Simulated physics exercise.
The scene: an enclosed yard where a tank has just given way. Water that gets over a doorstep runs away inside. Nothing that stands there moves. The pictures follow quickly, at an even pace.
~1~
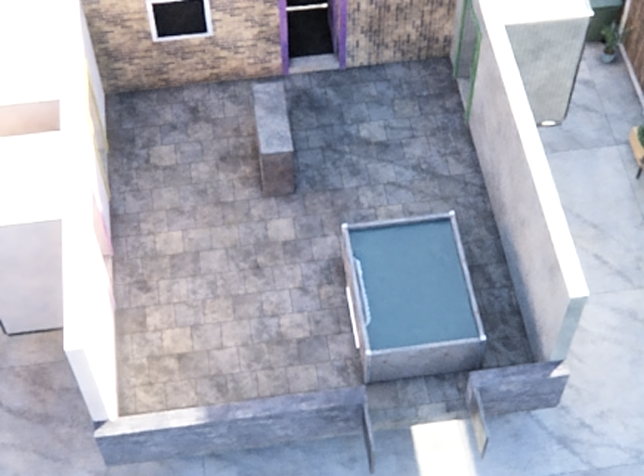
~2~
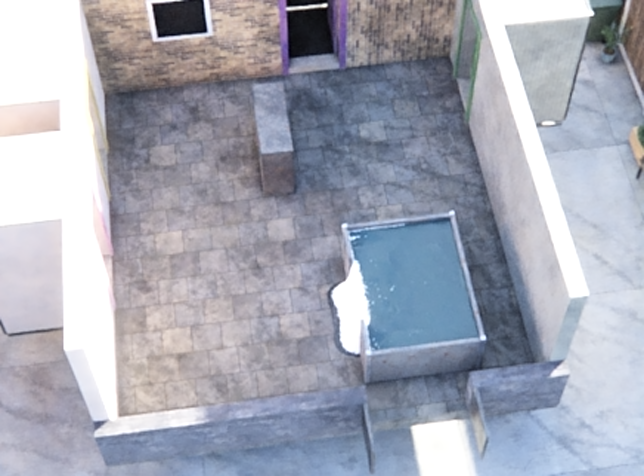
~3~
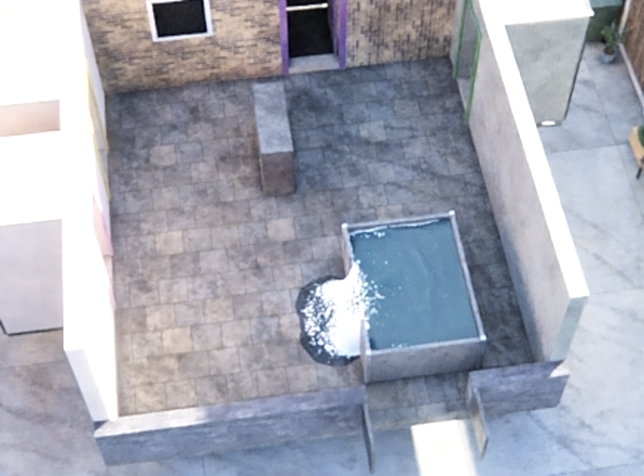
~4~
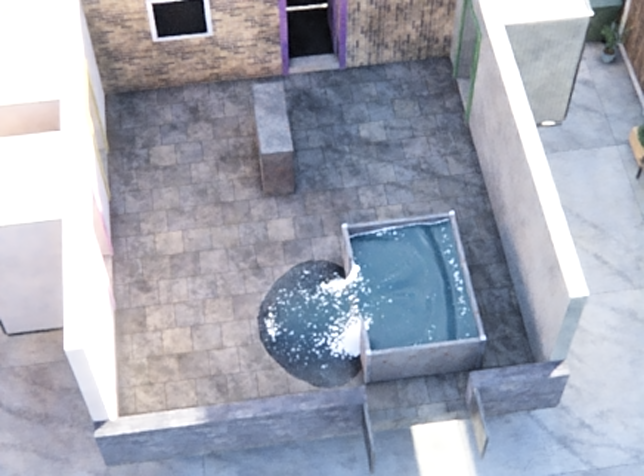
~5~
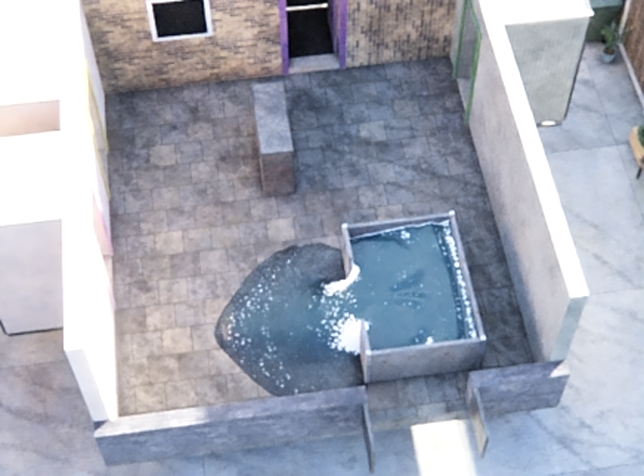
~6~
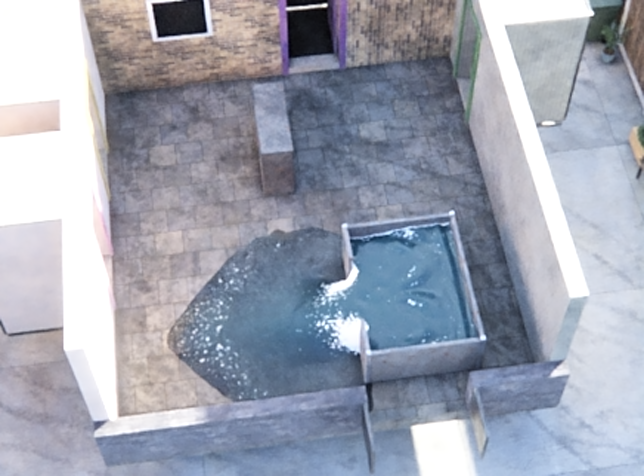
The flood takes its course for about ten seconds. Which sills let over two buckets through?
One by one: The yellow door holds within the limit; the green door floods; the pink door floods; the purple door holds within the limit.
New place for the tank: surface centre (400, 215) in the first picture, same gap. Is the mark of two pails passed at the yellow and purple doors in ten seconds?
In short: Yellow door goes over, purple door keeps below it.
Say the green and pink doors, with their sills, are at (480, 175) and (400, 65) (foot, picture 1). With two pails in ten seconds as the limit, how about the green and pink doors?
In short: The green one holds, the pink one is under.
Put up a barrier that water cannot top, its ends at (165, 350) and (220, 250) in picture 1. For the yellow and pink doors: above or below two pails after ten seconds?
One by one: Yellow door stays under; pink door holds.
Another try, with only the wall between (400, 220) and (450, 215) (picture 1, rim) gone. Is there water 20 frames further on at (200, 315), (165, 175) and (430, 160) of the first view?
In turn: No water, dry, flooded.
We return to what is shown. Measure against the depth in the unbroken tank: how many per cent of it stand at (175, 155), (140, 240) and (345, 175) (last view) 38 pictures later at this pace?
In turn 8, 12 and 0 in a hundred.
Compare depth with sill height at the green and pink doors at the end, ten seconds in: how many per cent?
In turn 250 and 100 per cent.
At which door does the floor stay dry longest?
That is the green one.
A moment on, water covers 35 % of the floor; the yellow door not reached, the green door not reached, the pink door under two buckets in, the purple door not reached.
Next, water covers 40 % of the floor; the yellow door wet at the sill, nothing in, the green door not reached, the pink door over two buckets in, the purple door not reached.
Then, water covers 45 % of the floor; the yellow door wet at the sill, nothing in, the green door not reached, the pink door far over two buckets in, the purple door not reached.
Later, water covers 60 % of the floor; the yellow door wet at the sill, nothing in, the green door not reached, the pink door far over two buckets in, the purple door wet at the sill, nothing in.
In the end, water covers 90 % of the floor; the yellow door wet at the sill, nothing in, the green door over two buckets in, the pink door far over two buckets in, the purple door wet at the sill, nothing in.
